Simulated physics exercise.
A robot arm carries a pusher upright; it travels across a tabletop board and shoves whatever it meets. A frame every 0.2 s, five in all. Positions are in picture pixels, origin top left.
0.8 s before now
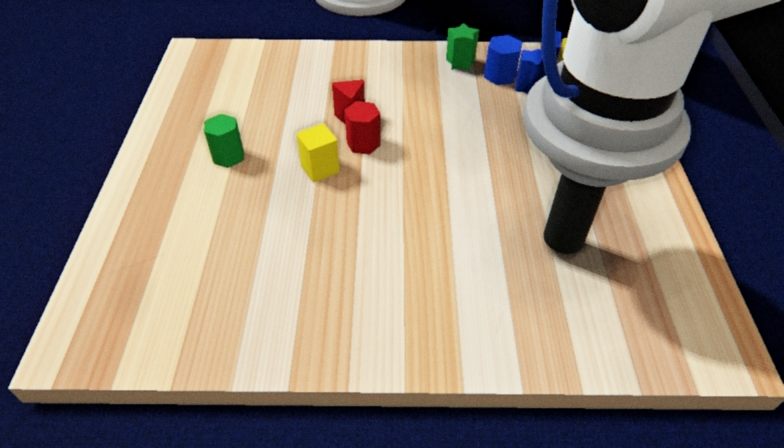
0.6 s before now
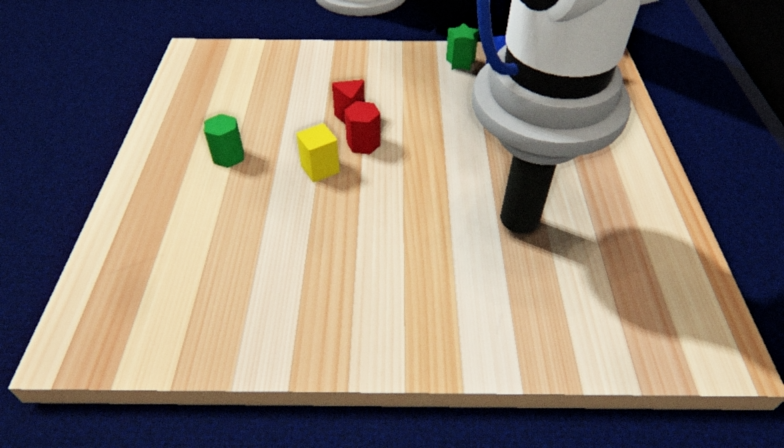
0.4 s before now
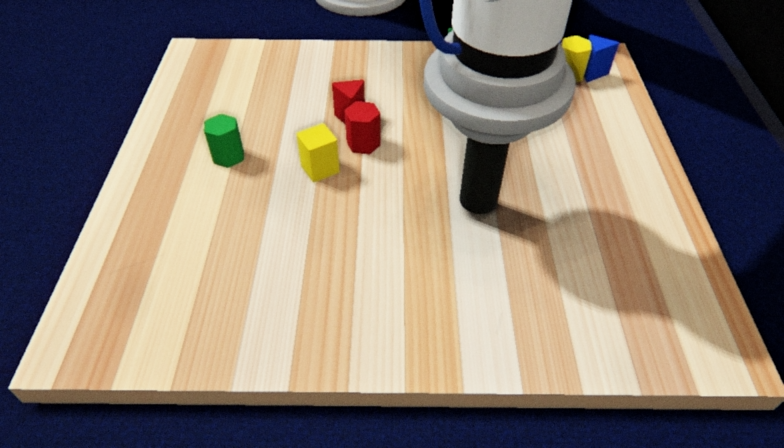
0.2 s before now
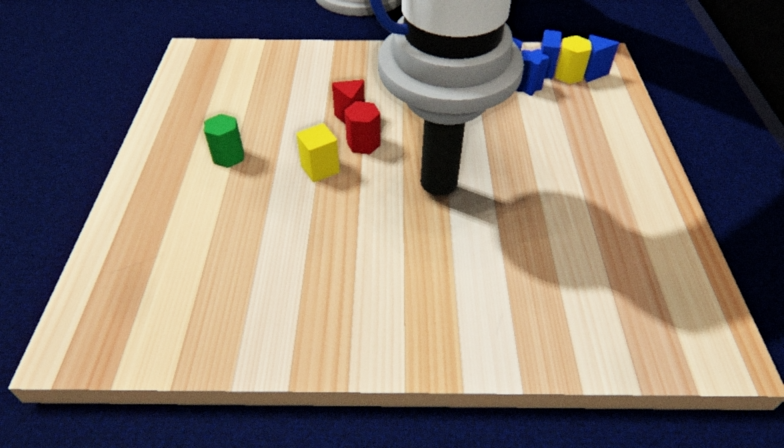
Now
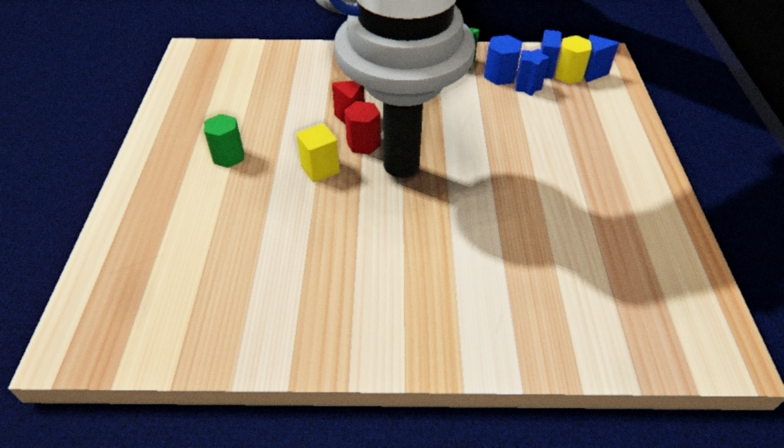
On a striped wooden board with small colored blocks scattered toward its far side, a robotic arm holds a black pusher upright at the right. The arm glides steadily left and slightly away across the bare wood, ending just right of the red hexagon, while every block stays in place.
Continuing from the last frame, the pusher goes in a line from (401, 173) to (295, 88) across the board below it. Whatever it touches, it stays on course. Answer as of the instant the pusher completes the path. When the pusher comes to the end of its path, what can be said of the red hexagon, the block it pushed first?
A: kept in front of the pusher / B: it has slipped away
Choice A: Kept in front of the pusher.
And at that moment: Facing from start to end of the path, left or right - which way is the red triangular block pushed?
That's a shift to the right.
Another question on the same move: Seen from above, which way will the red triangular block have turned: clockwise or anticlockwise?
Clockwise.
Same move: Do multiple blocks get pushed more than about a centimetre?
Answer: Yes.
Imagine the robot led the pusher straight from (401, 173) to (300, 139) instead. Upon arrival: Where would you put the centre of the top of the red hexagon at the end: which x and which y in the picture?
When the path ends, it will be at (348, 99).
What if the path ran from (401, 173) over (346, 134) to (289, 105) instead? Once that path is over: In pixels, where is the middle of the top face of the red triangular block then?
My estimate: (336, 68).
What follows on the original path. One third of the way, pusher at (362, 134); red triangular block at (341, 77), turned 60° clockwise; red hexagon at (338, 94).
Two thirds of the way, pusher at (326, 105); red triangular block at (336, 66), turned 100° clockwise; red hexagon at (298, 70).
At the end, pusher at (294, 80); yellow square block in place; red triangular block at (337, 63), turned 115° clockwise; red hexagon at (261, 52), turned 35° anticlockwise.
